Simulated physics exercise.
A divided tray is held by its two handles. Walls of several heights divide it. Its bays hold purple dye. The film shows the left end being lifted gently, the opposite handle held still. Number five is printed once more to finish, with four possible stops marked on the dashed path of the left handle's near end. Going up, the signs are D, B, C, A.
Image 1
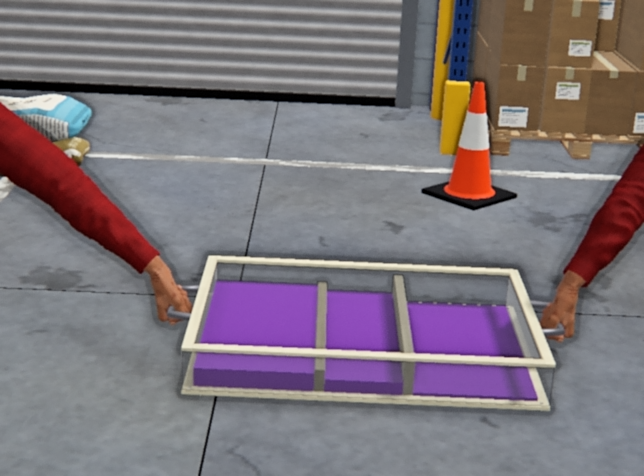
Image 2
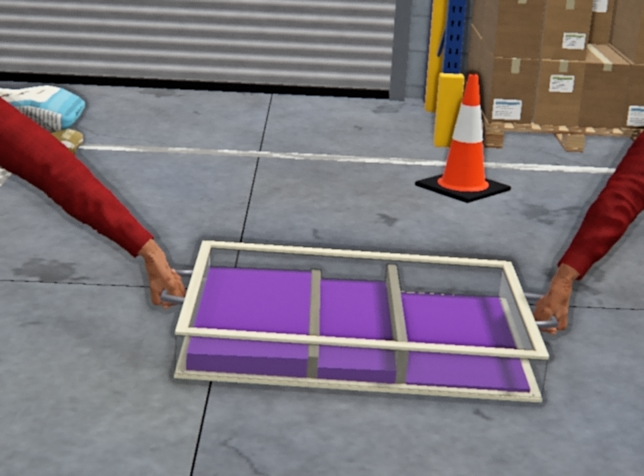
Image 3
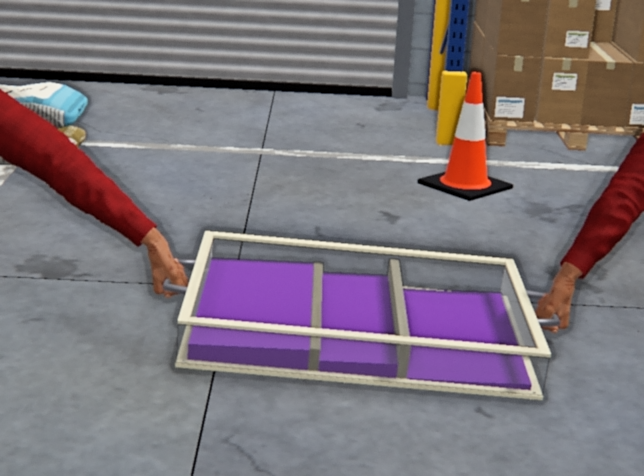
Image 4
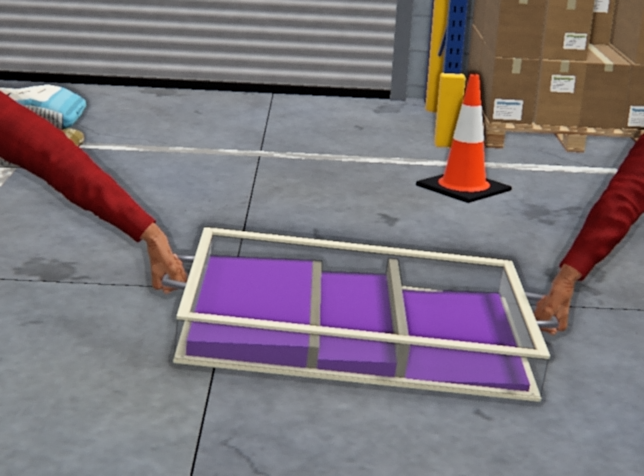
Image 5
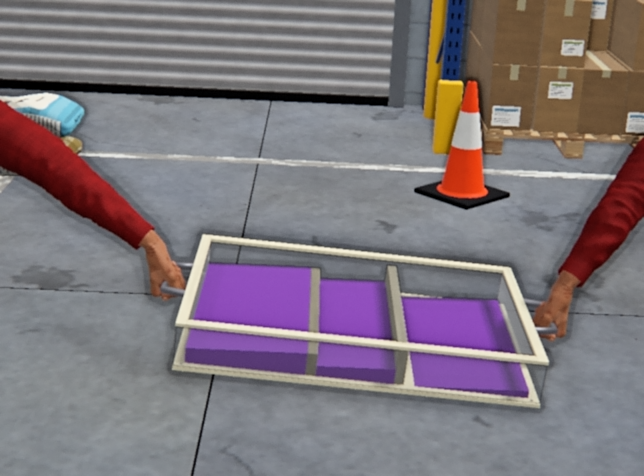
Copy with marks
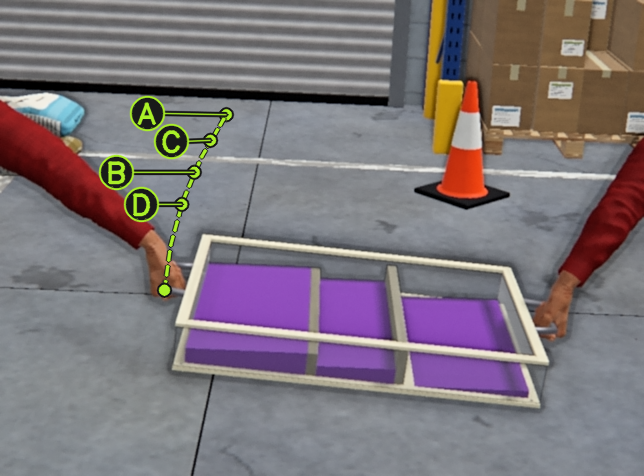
Purple dye sitting in three bays of a divided tray as two red-sleeved arms grip its handles, tilting it slightly down rightward.
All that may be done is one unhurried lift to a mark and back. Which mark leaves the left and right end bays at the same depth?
D is best.
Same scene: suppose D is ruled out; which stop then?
B.
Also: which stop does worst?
A.
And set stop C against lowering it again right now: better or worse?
Better.
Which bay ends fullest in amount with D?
That is the middle bay.
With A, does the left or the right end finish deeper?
The right one.
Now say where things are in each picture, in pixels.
In the first picture, the tray is level; deepest in the left bay, at (264, 323), shallowest in the right; left handle at (175, 302).
The second picture shows tipped about 1° down to the right; no wall is crossed; left handle at (168, 286).
The third picture shows tipped about 3° down to the right; no wall is crossed; left handle at (171, 275).
The fourth picture shows tipped about 4° down to the right; no wall is crossed; left handle at (170, 270).
The fifth picture shows tipped about 4° down to the right; deepest in the left bay, at (256, 304), shallowest in the right; left handle at (168, 277).
On the marked copy, A at (226, 114); B at (194, 172); C at (210, 140); D at (181, 204).
If A is chosen, the right end bay stands much deeper than the other; about 15 % goes over the rim.
If B is chosen, the right end bay stands much deeper than the other; nothing spills.
If C is chosen, the right end bay stands much deeper than the other; nothing spills.
If D is chosen, the two end bays stand about equally deep; nothing spills.
